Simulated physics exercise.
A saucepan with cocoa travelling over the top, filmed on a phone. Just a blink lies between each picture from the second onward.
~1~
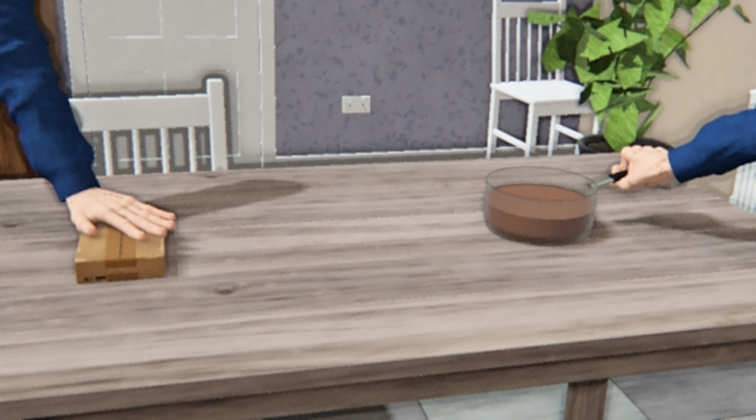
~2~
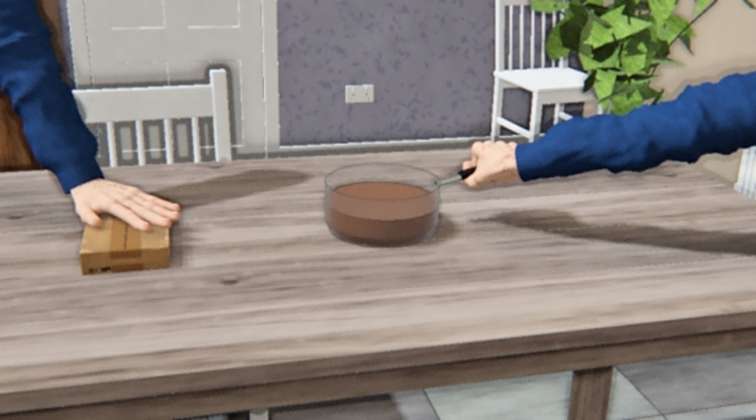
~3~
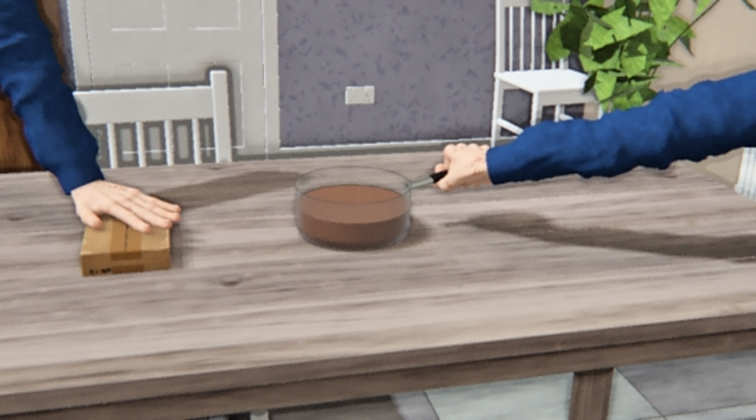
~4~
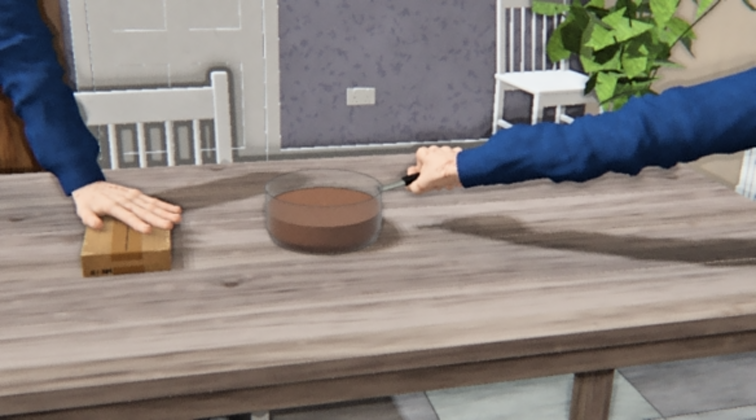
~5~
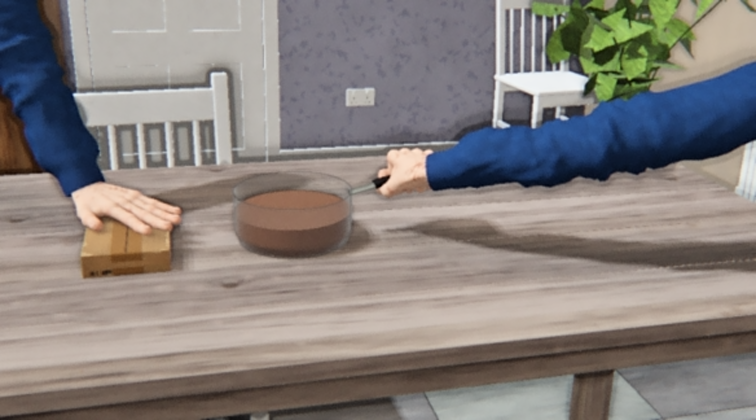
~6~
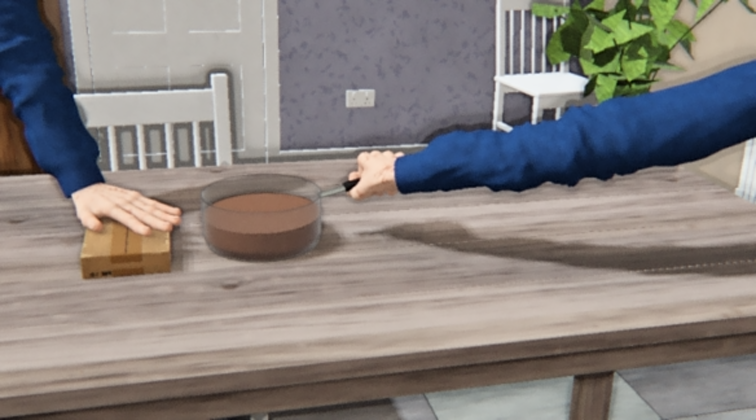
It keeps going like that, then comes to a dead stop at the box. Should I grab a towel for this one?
Yes, something gets out.
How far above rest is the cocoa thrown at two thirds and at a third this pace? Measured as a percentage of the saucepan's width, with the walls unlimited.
Roughly 20 per cent, then 10 per cent.
Soon after, the saucepan meets the box.
Later, the cocoa surges up the wall; some has gone over its rim.
In the end, the saucepan stands at the box; some has gone over its rim.
